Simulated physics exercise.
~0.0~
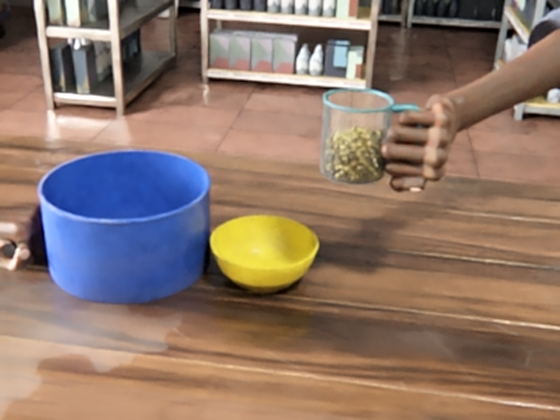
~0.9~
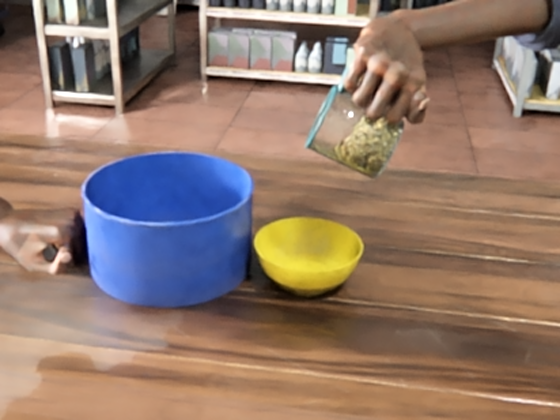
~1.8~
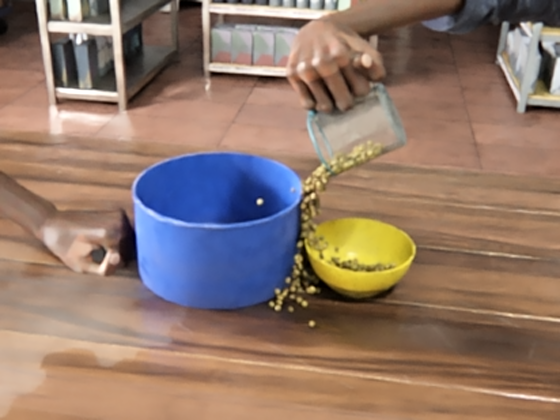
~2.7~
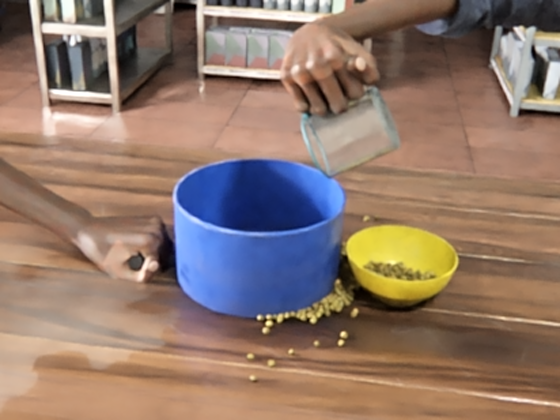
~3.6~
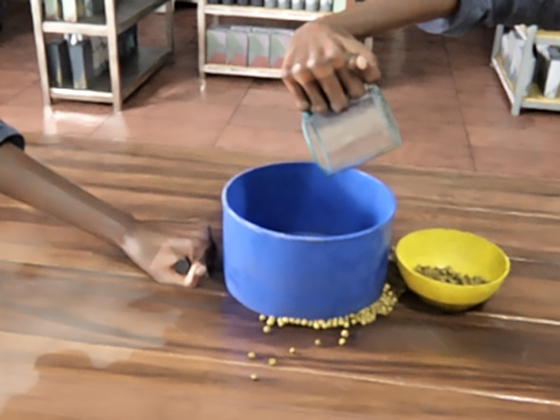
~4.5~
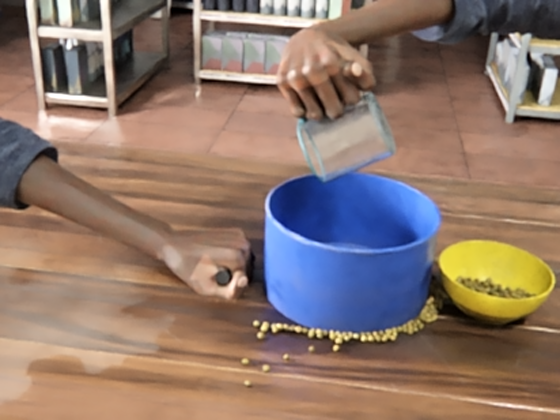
Hand tipping lentils from a clear cup as a blue pot and yellow bowl slide right, filling the bowl partly and scattering many.
